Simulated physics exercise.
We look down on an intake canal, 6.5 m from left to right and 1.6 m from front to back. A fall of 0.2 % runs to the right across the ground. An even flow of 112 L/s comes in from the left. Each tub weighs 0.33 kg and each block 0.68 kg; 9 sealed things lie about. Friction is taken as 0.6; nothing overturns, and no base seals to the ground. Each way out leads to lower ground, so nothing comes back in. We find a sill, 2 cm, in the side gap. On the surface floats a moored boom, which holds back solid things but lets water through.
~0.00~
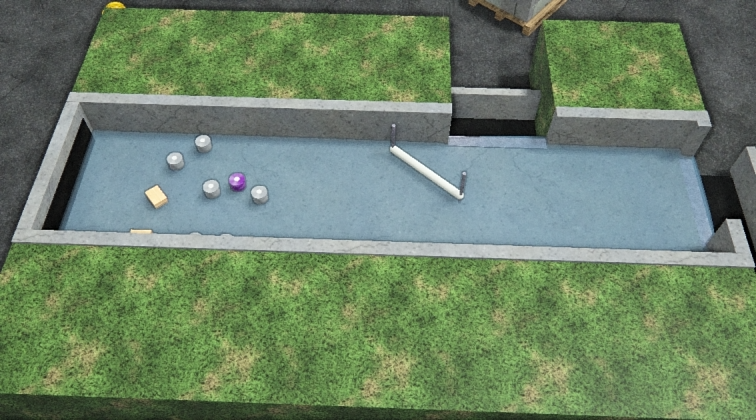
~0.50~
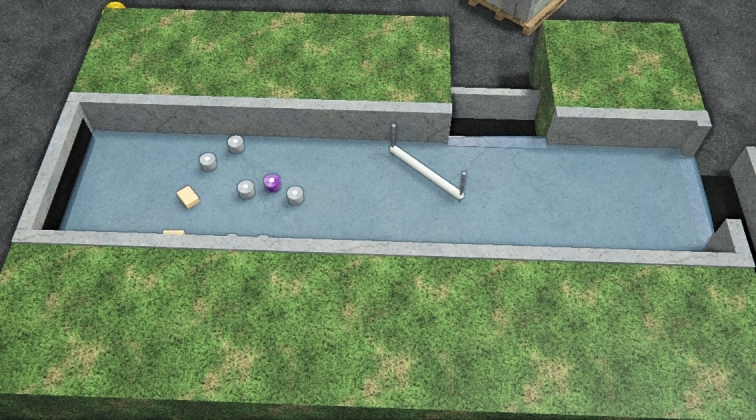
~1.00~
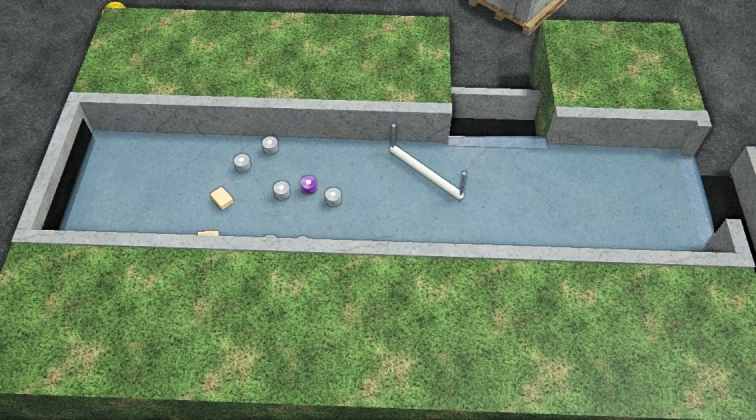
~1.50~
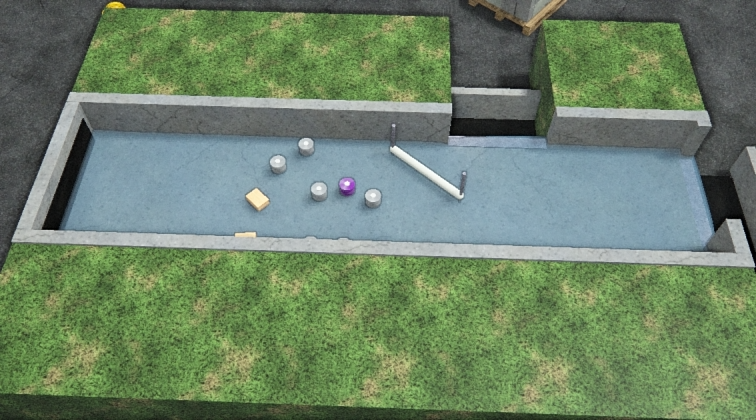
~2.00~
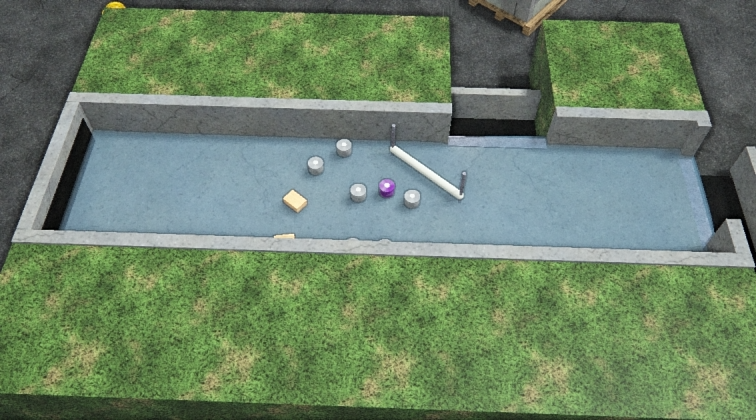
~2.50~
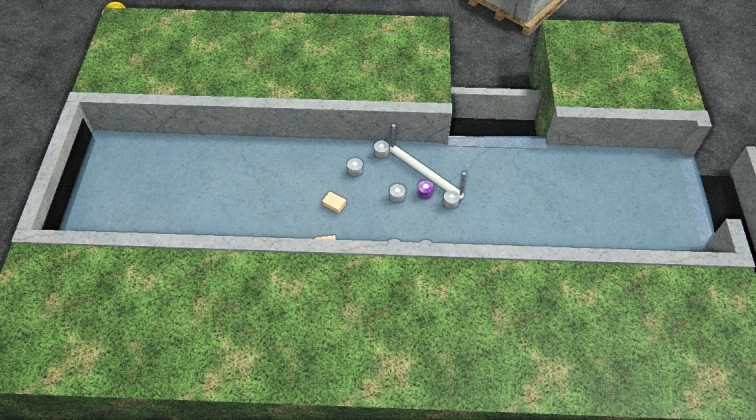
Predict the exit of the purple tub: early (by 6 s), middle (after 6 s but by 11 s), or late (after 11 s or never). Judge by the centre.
It will be washed out once the earlier limit passes, yet by the later one.
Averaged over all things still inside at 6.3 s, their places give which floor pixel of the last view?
It sits at about (576, 227).
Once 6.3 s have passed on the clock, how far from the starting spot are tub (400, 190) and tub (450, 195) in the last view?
So you get 350 cm for the one named first, 350 cm for the other.
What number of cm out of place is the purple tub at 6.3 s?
Shift: About 350 cm.
After 3.5 s the purple tub is near (470, 206), 2.4 m from its start, afloat; 0 of 9 are out; 9 afloat.
After 6.3 s the purple tub is near (587, 202), 3.6 m from its start, afloat; 0 of 9 are out; 9 afloat.
After 10.0 s the purple tub has gone out (at 9.0 s); 7 of 9 are out; 2 afloat.
After 14.0 s the purple tub has gone out (at 9.0 s); 9 of 9 are out; 0 afloat.
